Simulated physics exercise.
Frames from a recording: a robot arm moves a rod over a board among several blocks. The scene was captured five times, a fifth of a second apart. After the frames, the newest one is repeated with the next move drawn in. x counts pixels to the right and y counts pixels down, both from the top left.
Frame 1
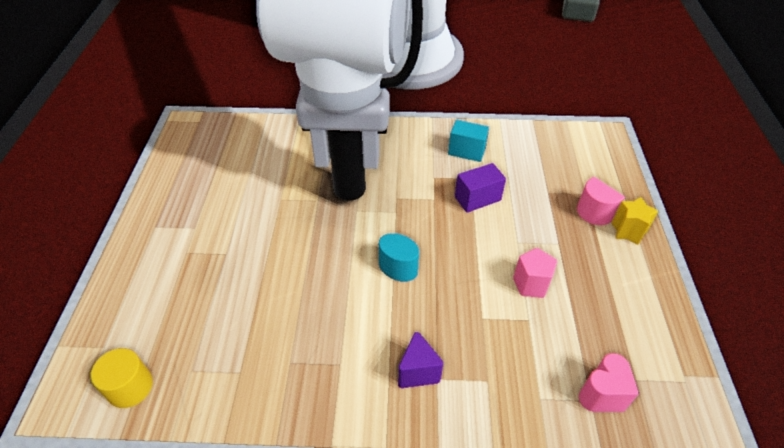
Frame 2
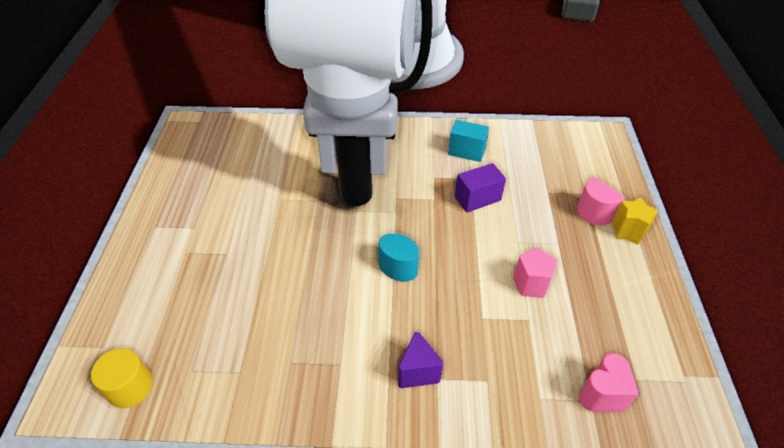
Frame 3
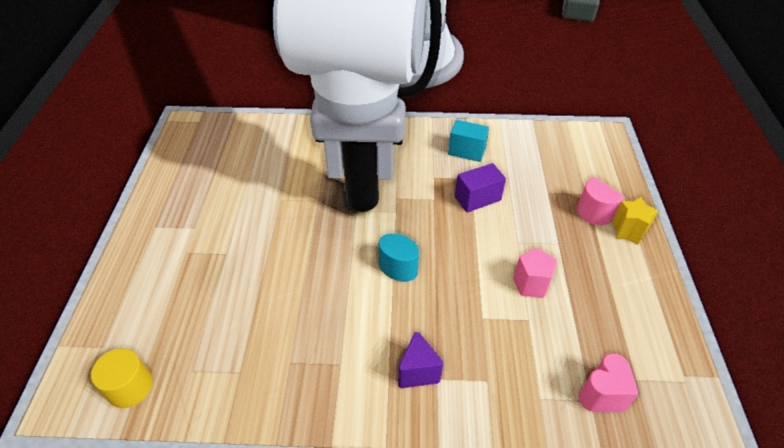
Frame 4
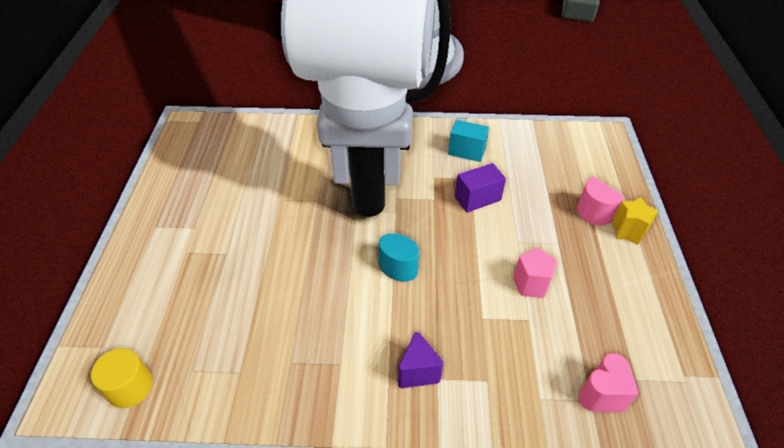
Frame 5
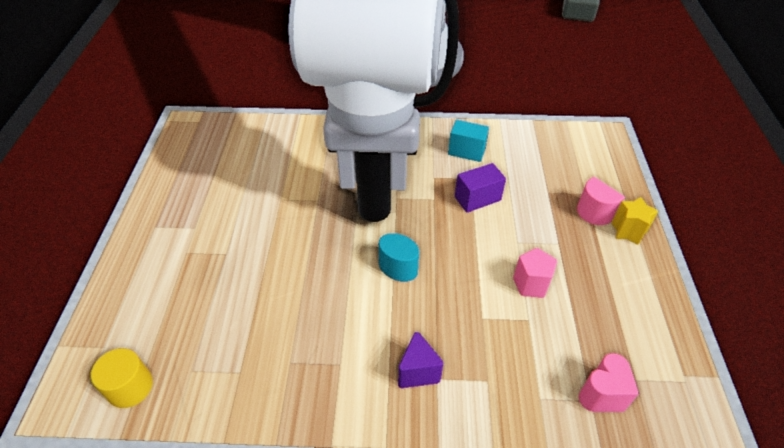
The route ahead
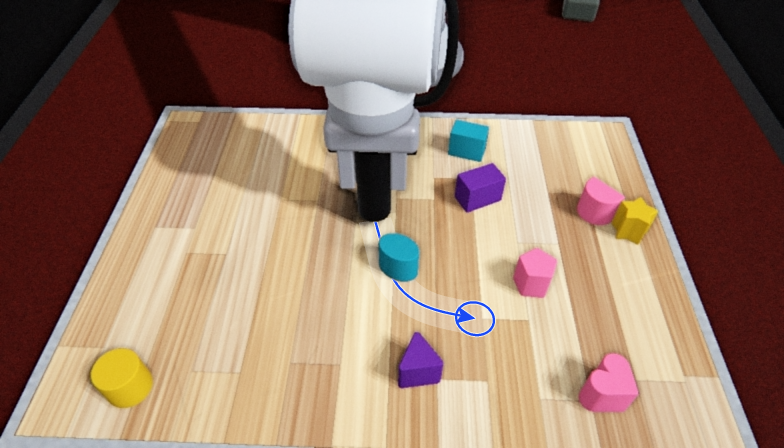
On a light wooden board with a dark red surface around it, a white robot arm holds a black rod upright among scattered yellow, pink, purple and turquoise blocks. The arm shifts the rod a short way right and toward the viewer, nearer the turquoise block, while every block stays still.
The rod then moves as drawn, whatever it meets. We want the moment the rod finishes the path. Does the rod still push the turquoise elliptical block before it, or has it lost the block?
The rod should keep driving it forward.
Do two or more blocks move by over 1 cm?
No
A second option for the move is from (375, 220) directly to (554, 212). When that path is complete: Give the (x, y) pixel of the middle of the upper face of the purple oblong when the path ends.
The answer is (503, 166).
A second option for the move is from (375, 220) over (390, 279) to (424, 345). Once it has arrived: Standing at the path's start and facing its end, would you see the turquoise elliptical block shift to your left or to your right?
It is displaced to the left.
Drawn move, from (375, 220) over (386, 262) and (417, 302) to (475, 318).
What follows on the original path. One third of the way, rod (386, 253); turquoise elliptical block (411, 263), turned 25° anticlockwise.
Two thirds of the way, rod (418, 294); turquoise elliptical block (455, 291), turned 85° anticlockwise.
At the end, rod (477, 310); turquoise elliptical block (517, 303), turned 105° anticlockwise; purple triangular block still.
